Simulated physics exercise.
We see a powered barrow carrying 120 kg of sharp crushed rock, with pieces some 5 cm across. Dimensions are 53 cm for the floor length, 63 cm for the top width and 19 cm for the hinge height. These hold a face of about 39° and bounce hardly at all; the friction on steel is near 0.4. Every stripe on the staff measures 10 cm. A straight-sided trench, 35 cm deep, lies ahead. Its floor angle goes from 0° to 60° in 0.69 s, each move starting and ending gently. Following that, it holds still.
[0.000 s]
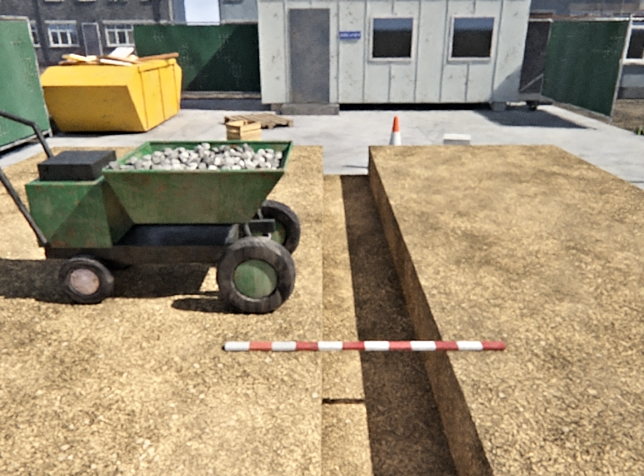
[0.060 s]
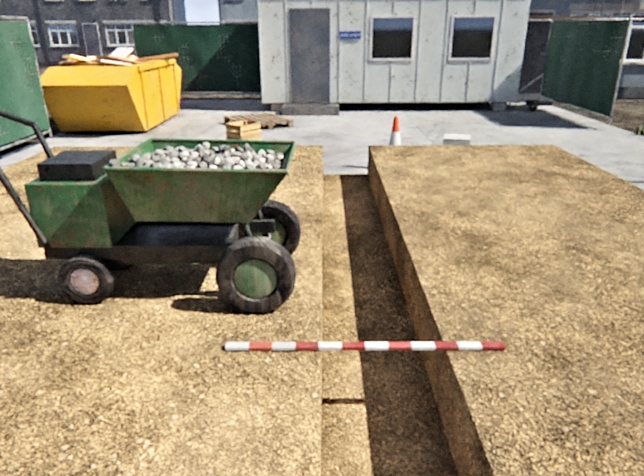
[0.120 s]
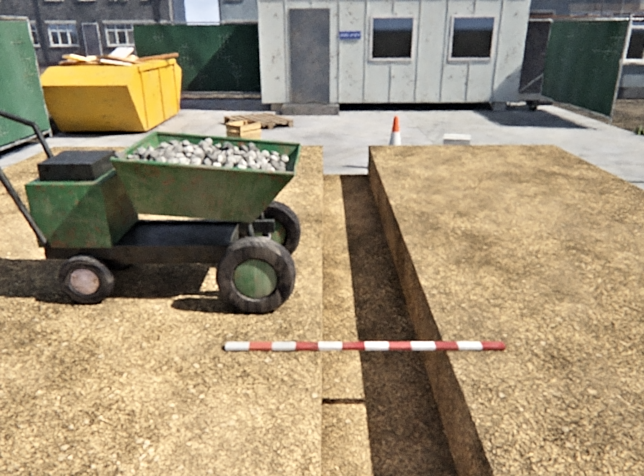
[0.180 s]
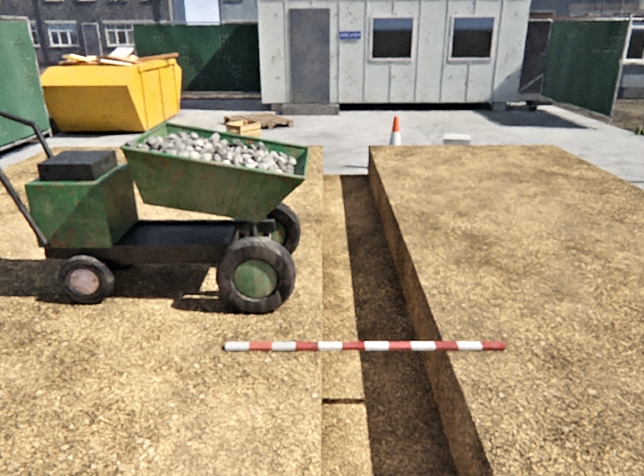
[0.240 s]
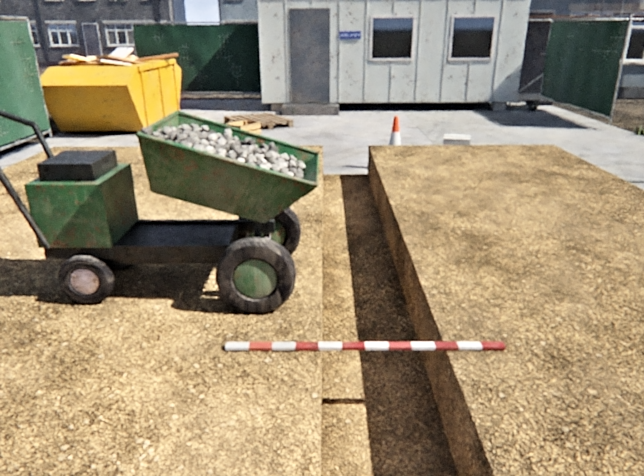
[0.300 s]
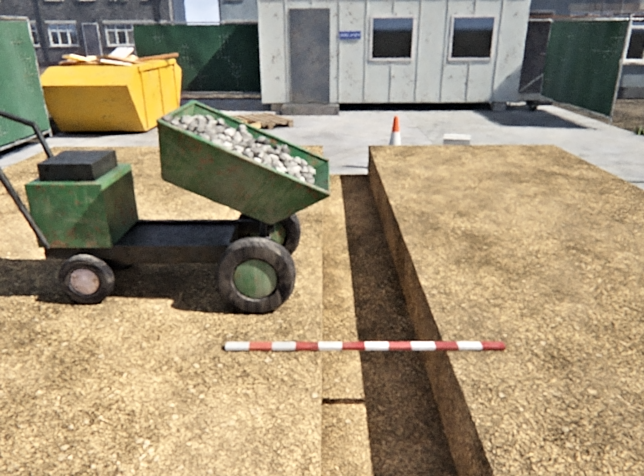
The clip opens on a green powered barrow, its tray level and loaded with grey stones, standing to the left of a straight-sided trench with a red-and-white staff lying across it. The tray starts tilting slowly, then its rear rises steadily, leaving it sloping down to the right with stones still inside.
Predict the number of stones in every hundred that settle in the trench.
Close to 39 in a hundred.
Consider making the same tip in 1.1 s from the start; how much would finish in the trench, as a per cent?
About 35 percent, I'd say.
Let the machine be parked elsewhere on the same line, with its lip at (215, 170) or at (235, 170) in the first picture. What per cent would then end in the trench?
Roughly 50 in a hundred from the first, 50 in a hundred from the second.
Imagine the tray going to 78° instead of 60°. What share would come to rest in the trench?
Roughly 80% would end there.
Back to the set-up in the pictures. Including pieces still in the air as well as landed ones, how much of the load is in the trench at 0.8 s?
Approx. 10 % of the load.
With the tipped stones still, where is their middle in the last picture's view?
Around (402, 332).
After 0.5 s the floor is at 51°; 100 % in the tray; the foremost stones are at (346, 212).
After 0.8 s the floor is at 60°; 88 % in the tray, 12 % in the trench; the foremost stones are at (415, 265).
After 1.1 s the floor is at 60°; 58 % in the tray, 31 % in the trench, 11 % past the trench; the foremost stones are at (495, 289).
After 3.1 s the floor is at 60°; 50 % in the tray, 39 % in the trench, 11 % past the trench; the foremost stones are at (522, 290).
